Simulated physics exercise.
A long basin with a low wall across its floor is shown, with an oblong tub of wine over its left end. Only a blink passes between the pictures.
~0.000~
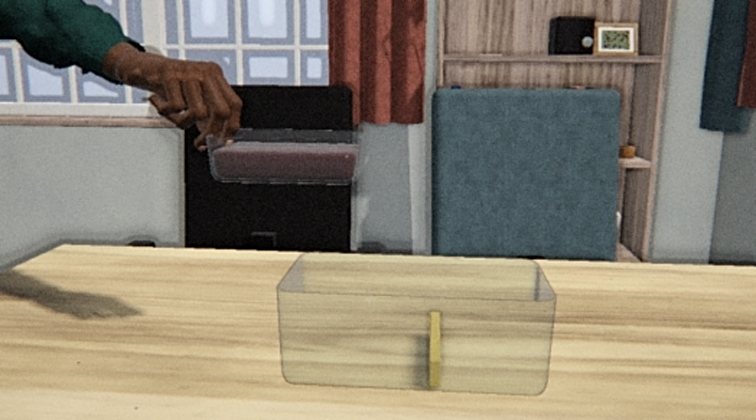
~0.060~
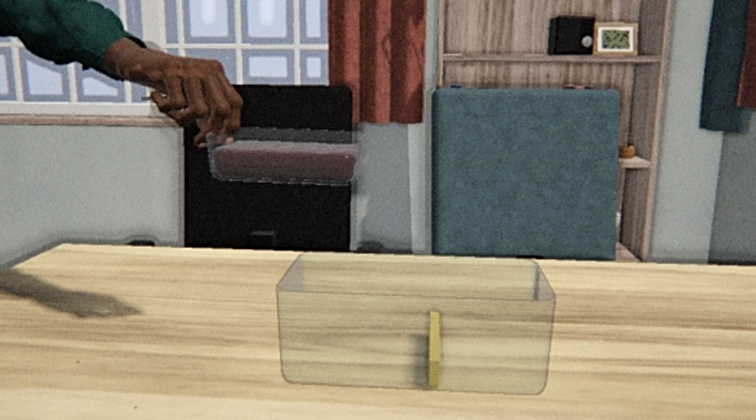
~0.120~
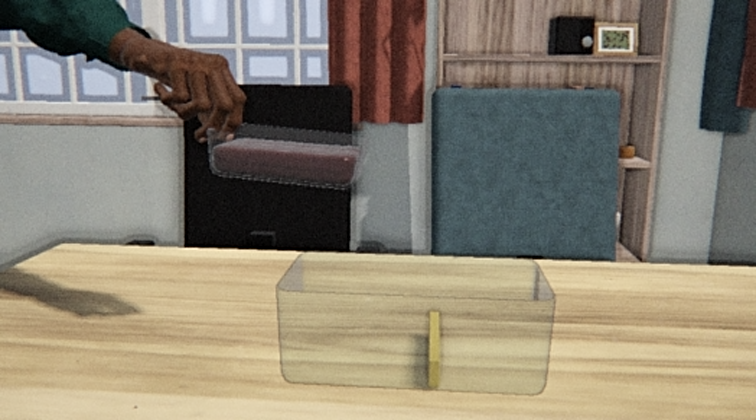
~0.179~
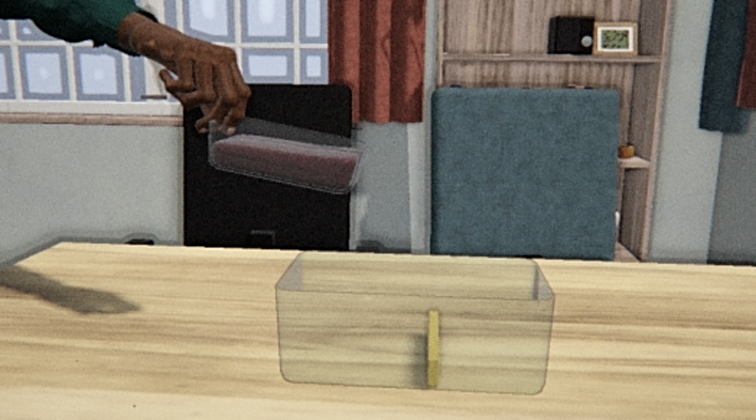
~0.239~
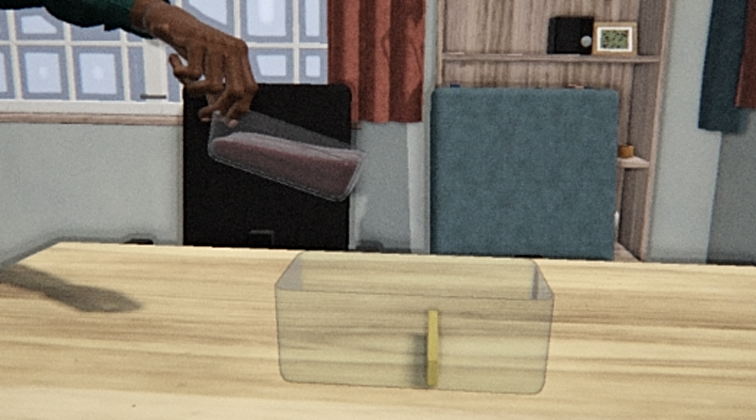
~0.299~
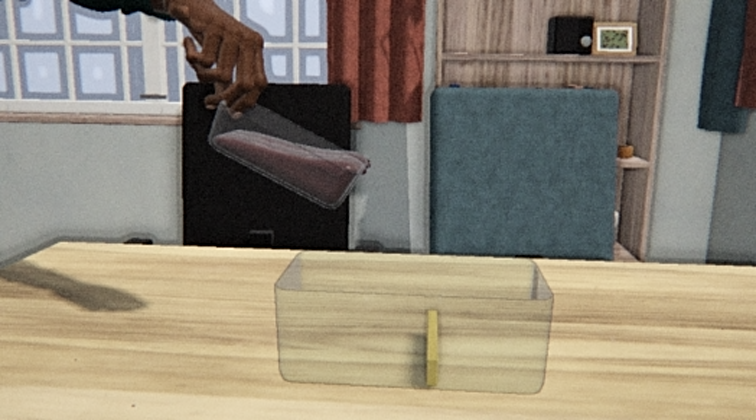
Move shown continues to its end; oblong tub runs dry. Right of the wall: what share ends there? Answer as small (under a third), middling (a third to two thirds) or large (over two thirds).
Small, under a third.
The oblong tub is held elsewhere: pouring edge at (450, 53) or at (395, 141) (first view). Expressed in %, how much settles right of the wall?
Try one: 70 %; try two: 55 %.
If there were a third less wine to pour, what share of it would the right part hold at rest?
My estimate is about 10 percent.
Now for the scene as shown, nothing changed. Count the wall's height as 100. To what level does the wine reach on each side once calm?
On the left roughly 50, on the right roughly 10.
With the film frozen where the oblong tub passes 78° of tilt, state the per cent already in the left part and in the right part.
You'd find 50 per cent on the left and 5 per cent on the right.
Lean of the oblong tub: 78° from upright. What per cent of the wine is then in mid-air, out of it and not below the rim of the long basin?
Estimate: 35 per cent, roughly.
After 0.61 s the tilt is 78° and 8 per cent is still to pour, 52 is left of the wall and 3 right of it.
After 0.83 s the tilt is 93° and 3 per cent is still to pour, 84 is left of the wall and 7 right of it.
After 1.07 s the tilt is 93° and 0 per cent is still to pour, 86 is left of the wall and 10 right of it.
After 1.33 s the tilt is 93° and 0 per cent is still to pour, 87 is left of the wall and 10 right of it.
In the end 87 per cent lies left of the wall, 10 right of it and 3 outside.
